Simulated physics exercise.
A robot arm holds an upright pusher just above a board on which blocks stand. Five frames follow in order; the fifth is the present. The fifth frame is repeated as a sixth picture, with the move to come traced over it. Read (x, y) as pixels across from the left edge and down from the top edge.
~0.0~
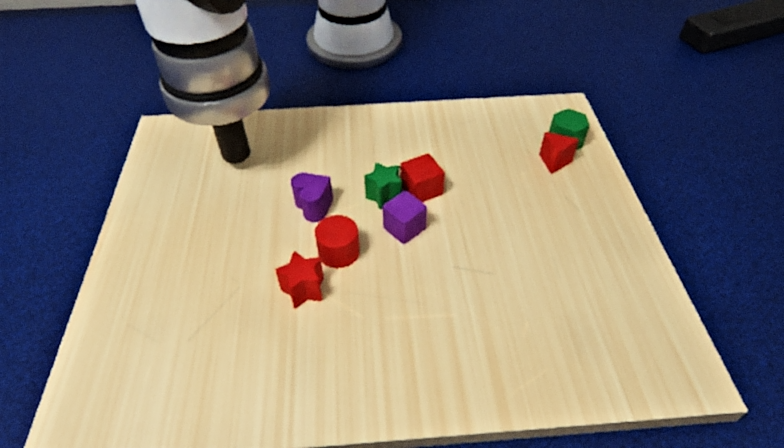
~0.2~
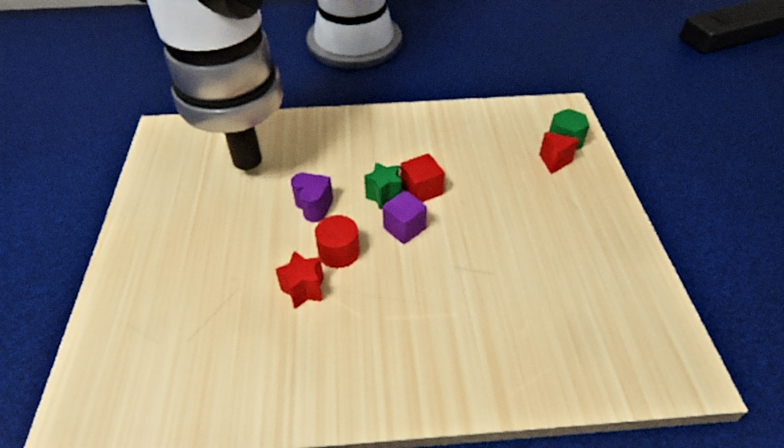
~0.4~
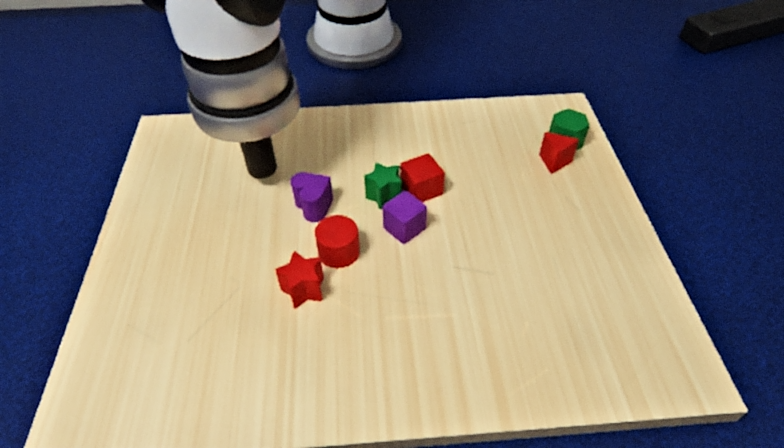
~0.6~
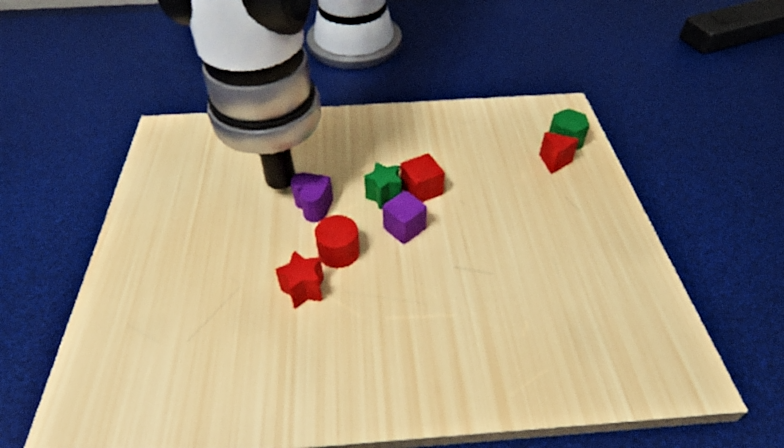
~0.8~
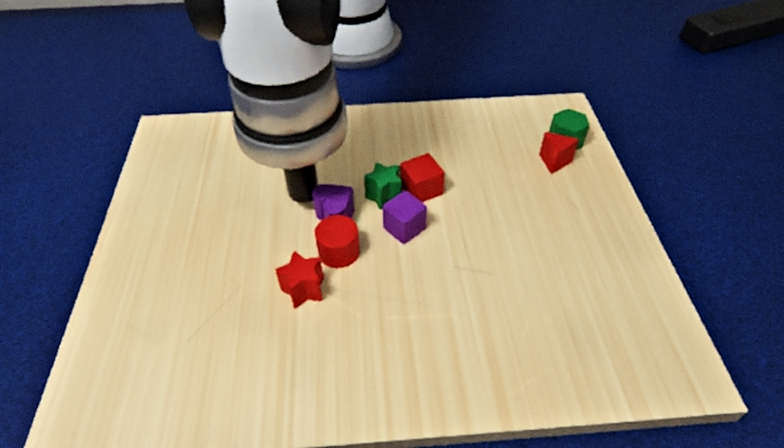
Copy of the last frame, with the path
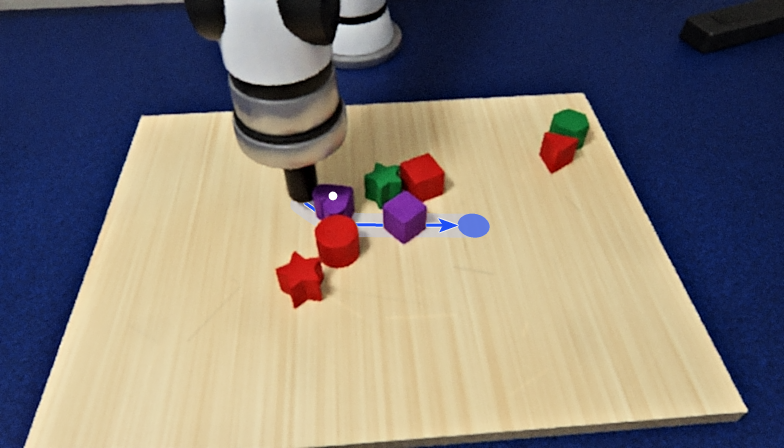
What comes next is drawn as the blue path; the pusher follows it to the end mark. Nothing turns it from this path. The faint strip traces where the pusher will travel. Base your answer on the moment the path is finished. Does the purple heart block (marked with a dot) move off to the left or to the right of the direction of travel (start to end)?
The right.
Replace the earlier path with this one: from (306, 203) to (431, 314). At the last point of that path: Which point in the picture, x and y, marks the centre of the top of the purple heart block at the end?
Its top face will be centred at roughly (411, 230).
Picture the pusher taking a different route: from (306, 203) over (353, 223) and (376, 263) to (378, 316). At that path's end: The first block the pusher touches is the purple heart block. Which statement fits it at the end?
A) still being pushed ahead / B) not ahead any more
Choice B: Not ahead any more.
Path on the board, from (306, 203) via (353, 224) and (413, 225), ending at (474, 225); the dot is on the purple heart block.
What follows on the original path. One third of the way, pusher at (353, 215); purple heart block at (386, 218); red circle at (340, 236); purple four-sided block at (424, 209), turned 30° anticlockwise.
Two thirds of the way, pusher at (414, 215); purple heart block at (417, 233), turned 80° clockwise; red circle at (340, 236); purple four-sided block at (449, 214), turned 90° anticlockwise.
At the end, pusher at (475, 216); purple heart block at (418, 233), turned 80° clockwise; red circle at (340, 236); green star-shaped block in place; purple four-sided block at (489, 228), turned 60° anticlockwise.
